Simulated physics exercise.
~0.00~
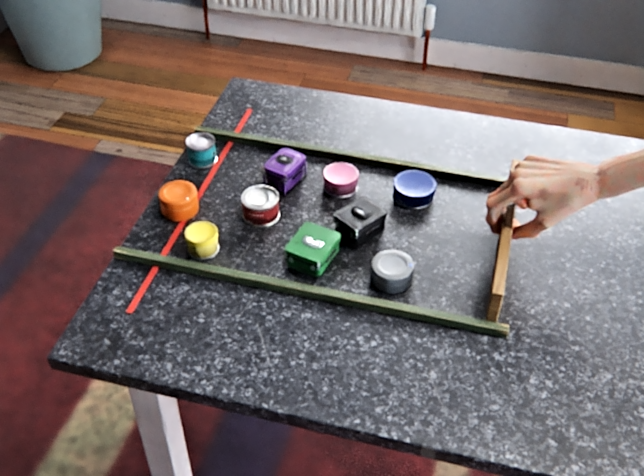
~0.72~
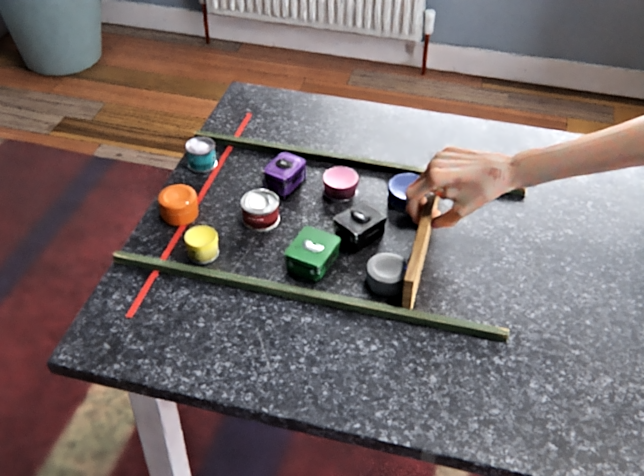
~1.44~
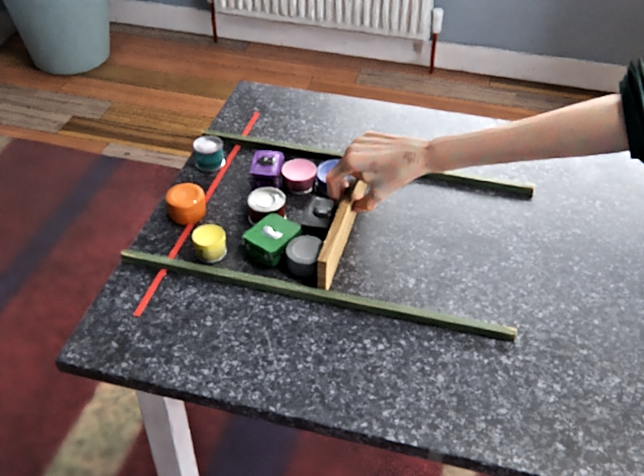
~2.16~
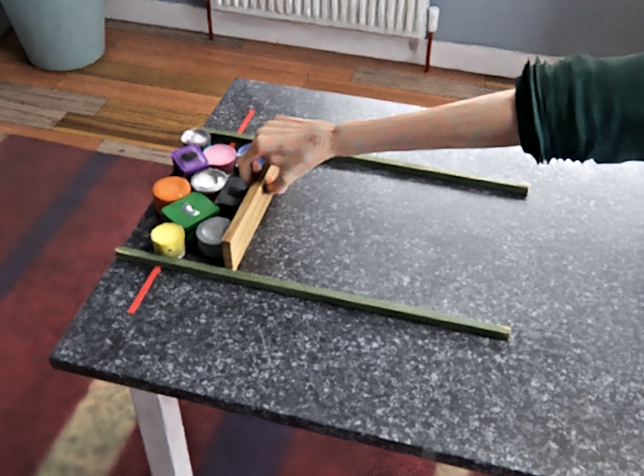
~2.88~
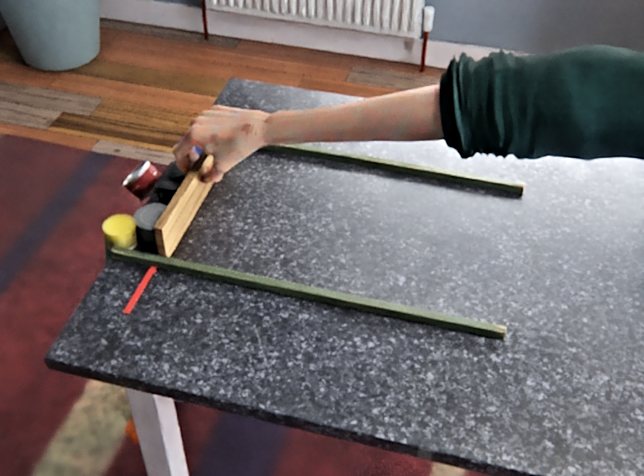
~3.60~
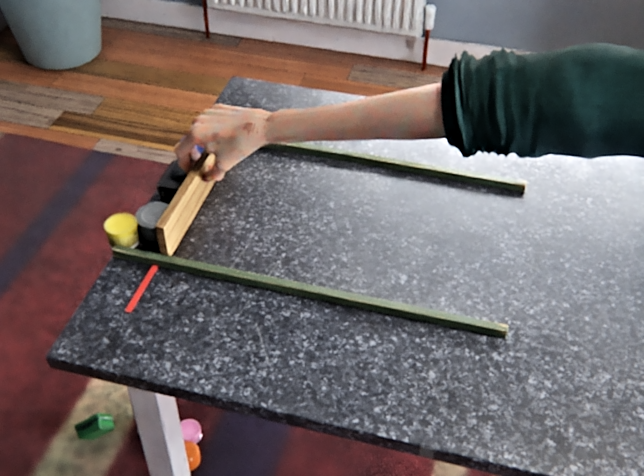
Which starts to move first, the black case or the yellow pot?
The black case starts to move first, while the yellow pot is still at rest. The yellow pot only shifts later, as the board pushes the group closer to the table's end.
